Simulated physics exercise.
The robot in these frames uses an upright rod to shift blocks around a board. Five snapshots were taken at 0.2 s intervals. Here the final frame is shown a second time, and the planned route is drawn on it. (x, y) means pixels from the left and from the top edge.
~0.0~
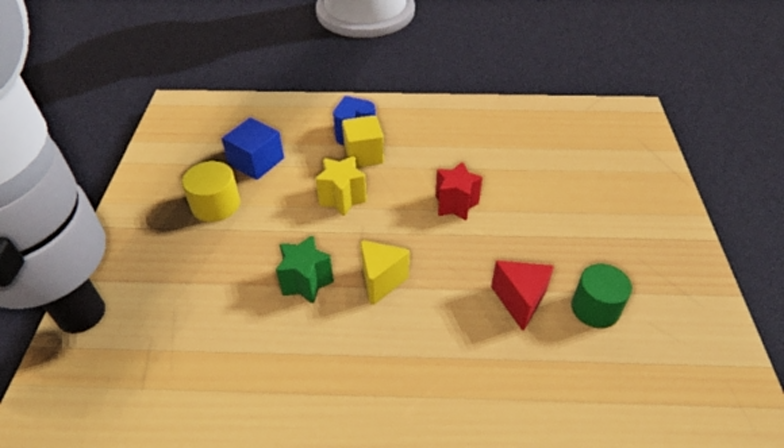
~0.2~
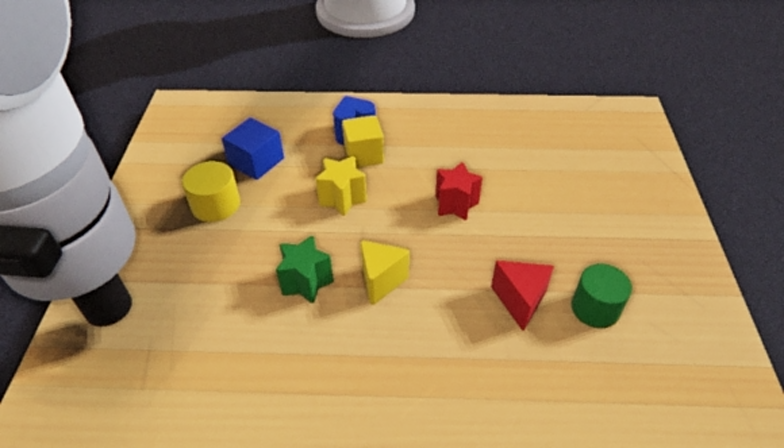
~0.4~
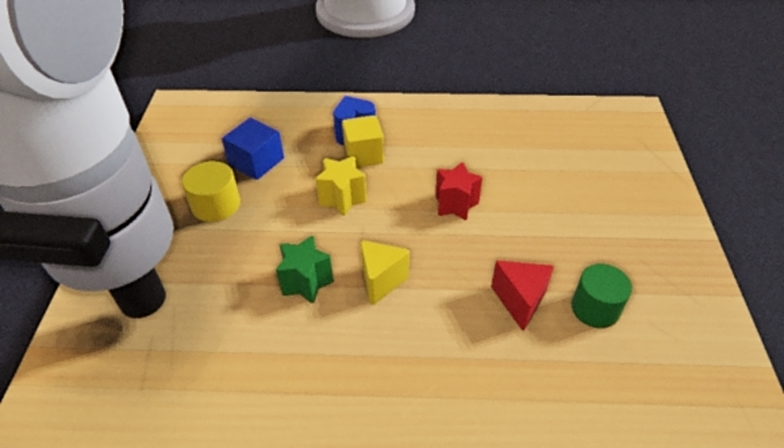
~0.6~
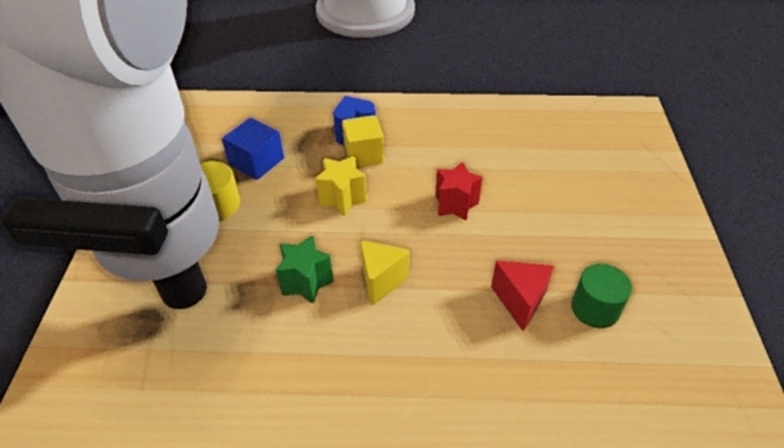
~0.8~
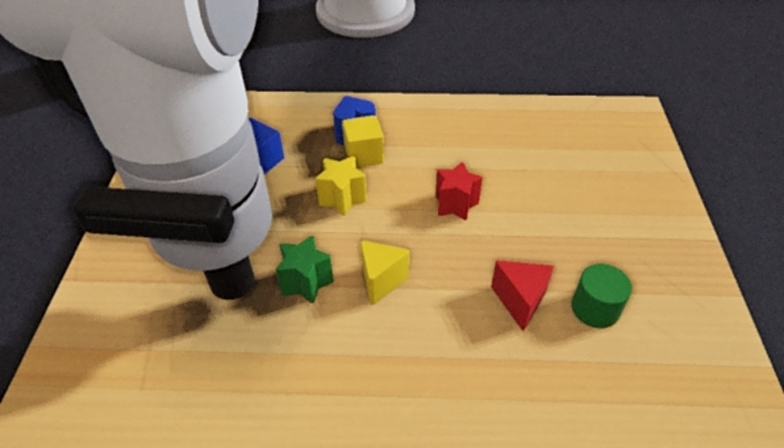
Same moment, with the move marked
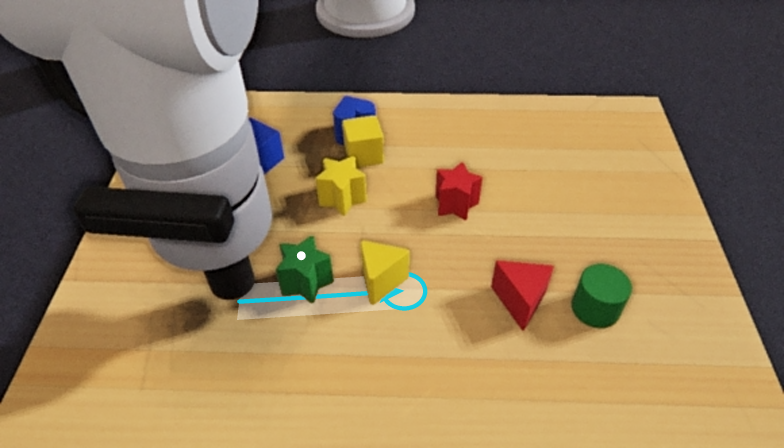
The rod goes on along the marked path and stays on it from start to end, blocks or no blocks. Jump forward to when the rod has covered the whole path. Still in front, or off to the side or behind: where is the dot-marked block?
Left aside or behind.
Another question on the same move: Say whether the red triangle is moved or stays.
In the end it has not been moved.
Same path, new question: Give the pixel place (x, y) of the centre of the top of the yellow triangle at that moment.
Put as a pixel place, it's (430, 243).
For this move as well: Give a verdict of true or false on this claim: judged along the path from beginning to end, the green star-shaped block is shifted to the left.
True - the claim holds.
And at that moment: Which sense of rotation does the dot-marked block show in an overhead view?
From the top, the block rotates counterclockwise.
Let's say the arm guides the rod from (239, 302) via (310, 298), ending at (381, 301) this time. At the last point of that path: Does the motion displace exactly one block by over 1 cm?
I expect not.
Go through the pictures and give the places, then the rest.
In the first picture, lower end of the rod at (82, 315), tops of blocks, green star-shaped block at (301, 256), yellow triangle at (380, 256), red triangle at (527, 276).
In the second picture, rod at (109, 308), blocks as before.
In the third picture, rod at (143, 300), blocks as before.
In the fourth picture, rod at (185, 292), blocks as before.
In the fifth picture, rod at (233, 283), green star-shaped block at (301, 256), yellow triangle at (380, 256), red triangle at (527, 276).
The drawn path runs straight from (239, 302) to (404, 291); the dot is on the green star-shaped block.
The first path, step by step. One third of the way, rod at (291, 279); green star-shaped block at (324, 251), turned 40° anticlockwise.
Two thirds of the way, rod at (348, 275); green star-shaped block at (354, 237), turned 80° anticlockwise; yellow triangle at (392, 251), turned 30° clockwise.
At the end, rod at (404, 271); green star-shaped block at (361, 235), turned 105° anticlockwise; yellow triangle at (430, 243), turned 40° anticlockwise; red triangle not moved.
